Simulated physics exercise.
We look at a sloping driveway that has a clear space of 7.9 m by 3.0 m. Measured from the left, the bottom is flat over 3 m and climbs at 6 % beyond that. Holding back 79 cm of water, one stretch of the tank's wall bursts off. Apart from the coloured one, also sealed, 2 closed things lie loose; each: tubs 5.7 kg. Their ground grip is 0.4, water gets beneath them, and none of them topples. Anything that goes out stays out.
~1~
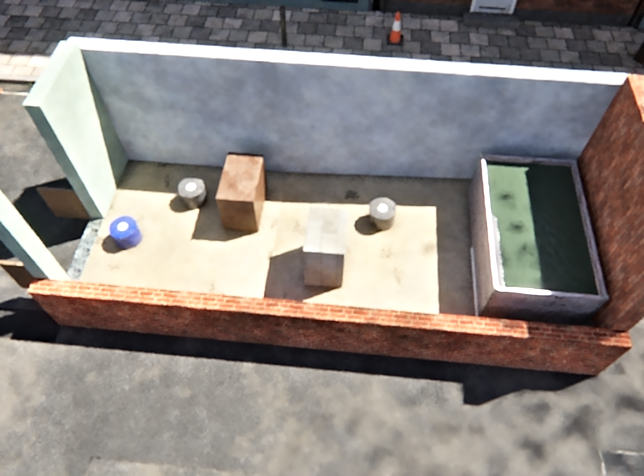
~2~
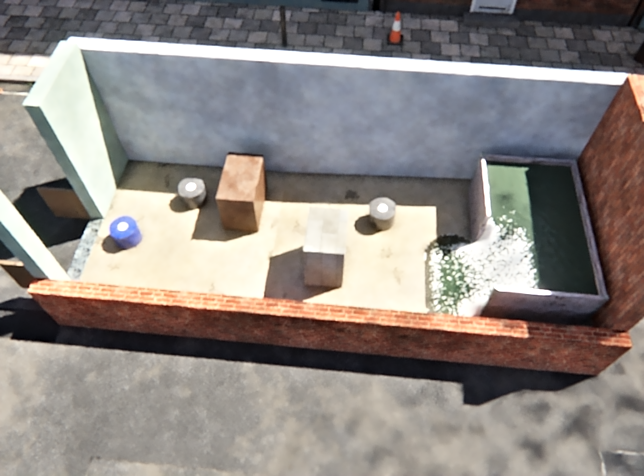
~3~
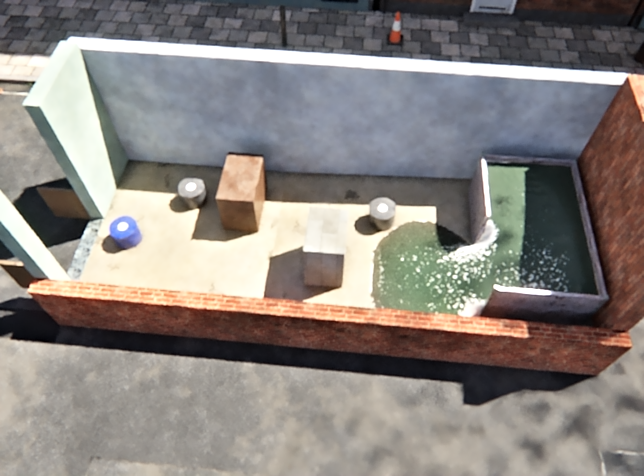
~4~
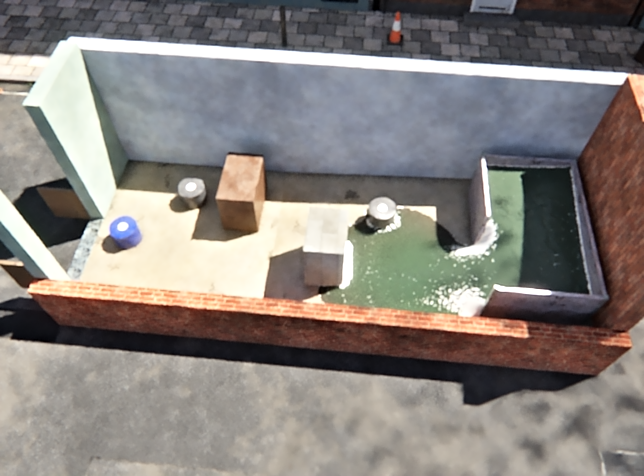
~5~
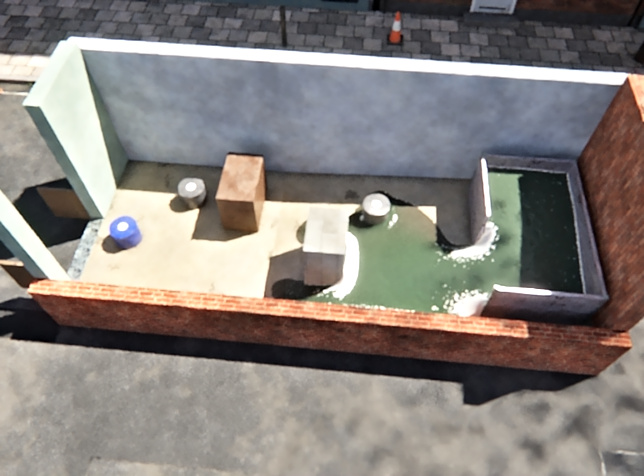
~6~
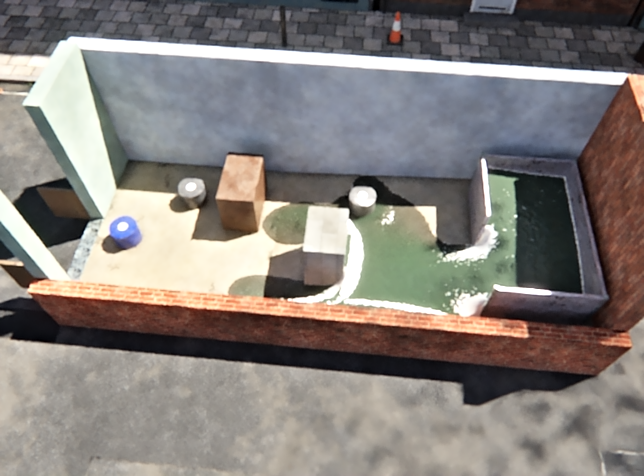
A walled tank on the right burst open and green water rushed out leftward across the driveway, curling around a pale block and nudging one grey tub slightly left, while the blue tub stayed still.
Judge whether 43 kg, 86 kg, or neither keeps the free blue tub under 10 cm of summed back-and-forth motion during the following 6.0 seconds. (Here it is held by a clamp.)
Upper choice only.
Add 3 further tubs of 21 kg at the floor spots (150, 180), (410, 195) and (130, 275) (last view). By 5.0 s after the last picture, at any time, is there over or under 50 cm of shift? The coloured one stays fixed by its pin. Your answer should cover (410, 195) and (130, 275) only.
In order: Smaller and greater.
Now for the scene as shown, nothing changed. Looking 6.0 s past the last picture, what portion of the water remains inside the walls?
Somewhere near 64 percent, give or take.
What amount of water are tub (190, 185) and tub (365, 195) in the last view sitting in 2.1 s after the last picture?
Depth approx. 5 cm / 17 cm.
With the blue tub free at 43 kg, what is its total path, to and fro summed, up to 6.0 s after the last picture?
Path length near 80 cm.
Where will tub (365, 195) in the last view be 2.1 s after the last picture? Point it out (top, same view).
Position: Approx. (278, 170).
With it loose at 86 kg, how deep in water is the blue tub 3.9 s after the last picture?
Around 15 cm.
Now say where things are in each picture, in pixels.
The first frame shows the blue tub at (123, 227) rests on the ground; 3.3 m2 under water; 0 of 3 have shifted.
The second frame shows the blue tub at (123, 227) rests on the ground; water covers 4.5 m2; 0 of 3 have shifted.
The third frame shows the blue tub at (123, 227), on the bottom; 6.1 m2 under water; 0 of 3 have shifted.
The fourth frame shows the blue tub at (123, 227), on the bottom; 7.6 m2 under water; 0 of 3 have shifted.
The fifth frame shows the blue tub at (123, 227) rests on the ground; water covers 8.7 m2; 1 of 3 have shifted.
The sixth frame shows the blue tub at (123, 227) rests on the ground; water covers 10.1 m2; 1 of 3 have shifted.
Then, 0.4 s after the last picture the blue tub would be 0 cm from its start with 43 kg and 0 cm from its start with 86 kg; 0 cm of water round it then.
Then, 2.1 s after the last picture the blue tub would be 48 cm from its start with 43 kg and 0 cm from its start with 86 kg; 10 cm of water round it then.
Then, 3.9 s after the last picture the blue tub would be 79 cm from its start with 43 kg and 0 cm from its start with 86 kg; 15 cm of water round it then.
Then, 6.0 s after the last picture the blue tub would be 79 cm from its start with 43 kg and 0 cm from its start with 86 kg; 11 cm of water round it then.
